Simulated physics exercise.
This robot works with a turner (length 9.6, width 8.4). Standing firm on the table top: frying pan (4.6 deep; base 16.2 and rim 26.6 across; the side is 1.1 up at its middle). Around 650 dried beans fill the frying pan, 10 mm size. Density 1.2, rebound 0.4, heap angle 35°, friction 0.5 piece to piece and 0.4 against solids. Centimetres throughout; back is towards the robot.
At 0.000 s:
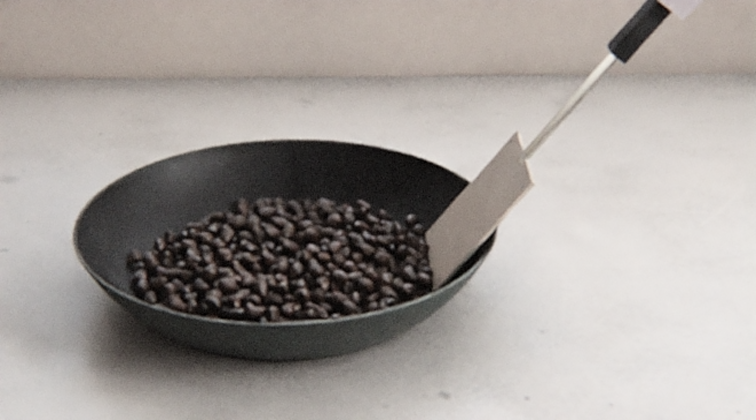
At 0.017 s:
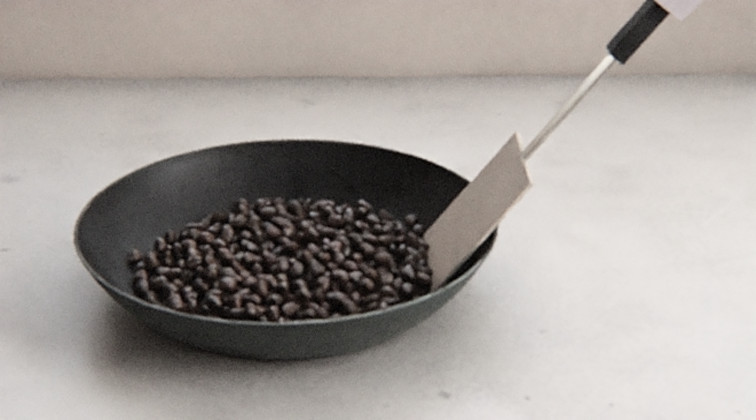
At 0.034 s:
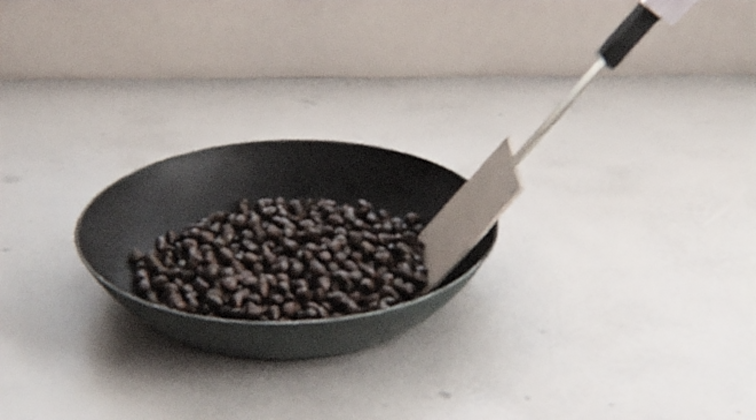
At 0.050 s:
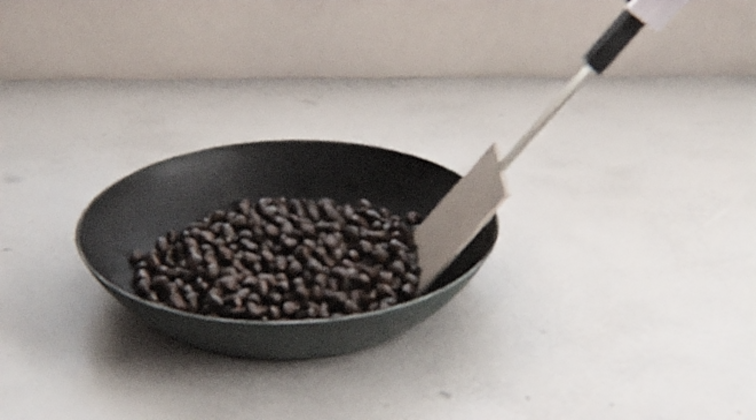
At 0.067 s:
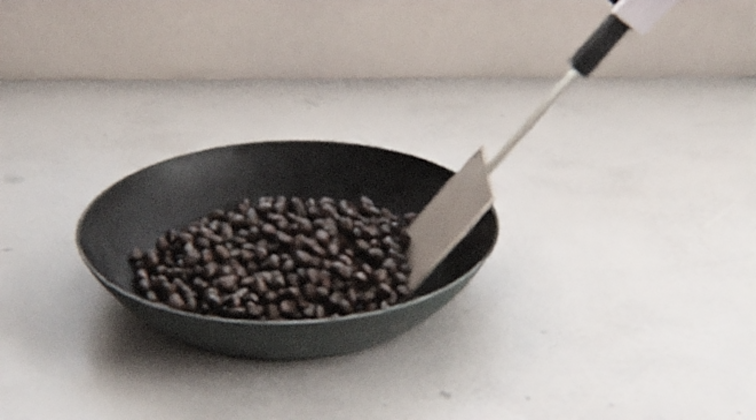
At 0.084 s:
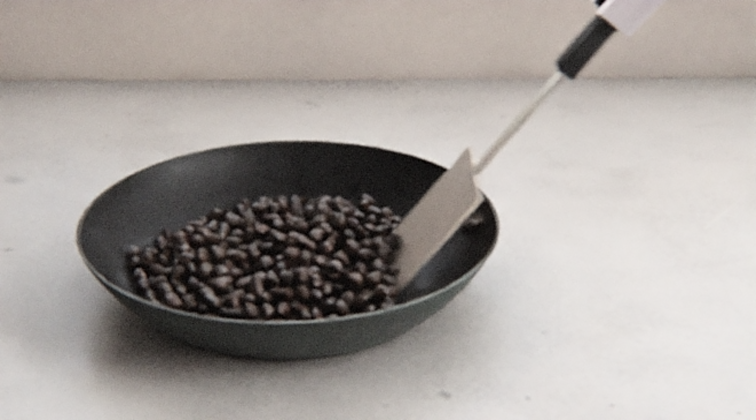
On a pale table top, a turner held at the right pushes slowly leftward into dark beans heaped in a frying pan.
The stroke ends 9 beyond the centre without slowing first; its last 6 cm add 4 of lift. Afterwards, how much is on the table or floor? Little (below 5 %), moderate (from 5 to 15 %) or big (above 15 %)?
Answer: Moderate; from 5 to 15 % of the dried beans finish on the table or floor.
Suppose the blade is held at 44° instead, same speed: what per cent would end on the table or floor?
Then about 15 per cent.
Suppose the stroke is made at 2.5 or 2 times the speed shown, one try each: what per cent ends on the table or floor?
Some 30 and 25 per cent.
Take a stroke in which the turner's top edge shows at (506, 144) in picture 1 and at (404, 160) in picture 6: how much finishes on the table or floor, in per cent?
About 30 per cent.
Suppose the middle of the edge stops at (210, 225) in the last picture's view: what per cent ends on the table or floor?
About 0 per cent.
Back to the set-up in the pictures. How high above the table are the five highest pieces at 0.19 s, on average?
Roughly 5 cm.
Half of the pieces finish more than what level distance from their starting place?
Some 4 cm.
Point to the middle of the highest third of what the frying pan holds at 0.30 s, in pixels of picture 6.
Around (162, 234).
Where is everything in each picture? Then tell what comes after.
Turner top edge at (526, 156), sloping 52°; upper third of the load around (289, 257), from x 135 to 425, top at y 205; 651 in the frying pan, in the first picture.
Turner top edge at (524, 157), sloping 52°; upper third of the load around (290, 256), from x 135 to 425, top at y 205, in the second picture.
Turner top edge at (515, 162), sloping 52°; upper third of the load around (297, 254), from x 135 to 420, top at y 205, in the third picture.
Turner top edge at (502, 167), sloping 52°; upper third of the load around (307, 254), from x 135 to 430, top at y 205, in the fourth picture.
Turner top edge at (489, 170), sloping 52°; upper third of the load around (303, 251), from x 135 to 460, top at y 205, in the fifth picture.
Turner top edge at (475, 172), sloping 52°; upper third of the load around (294, 249), from x 135 to 475, top at y 200; 651 in the frying pan, in the sixth picture.
By 0.19 s, sloping 52°, highest piece 6 above the table; 649 in the frying pan, 2 on the blade or in flight.
By 0.30 s, sloping 52°, highest piece 6 above the table; 648 in the frying pan, 2 on the table or floor, 1 on the blade or in flight.
By 0.55 s, sloping 52°, highest piece 6 above the table; 588 in the frying pan, 59 on the table or floor, 4 on the blade or in flight.
By 1.60 s, sloping 52°, highest piece 6 above the table; 588 in the frying pan, 63 on the table or floor.
Final count, 588 in the frying pan, 63 on the table or floor. That is 10 % on the table or floor.
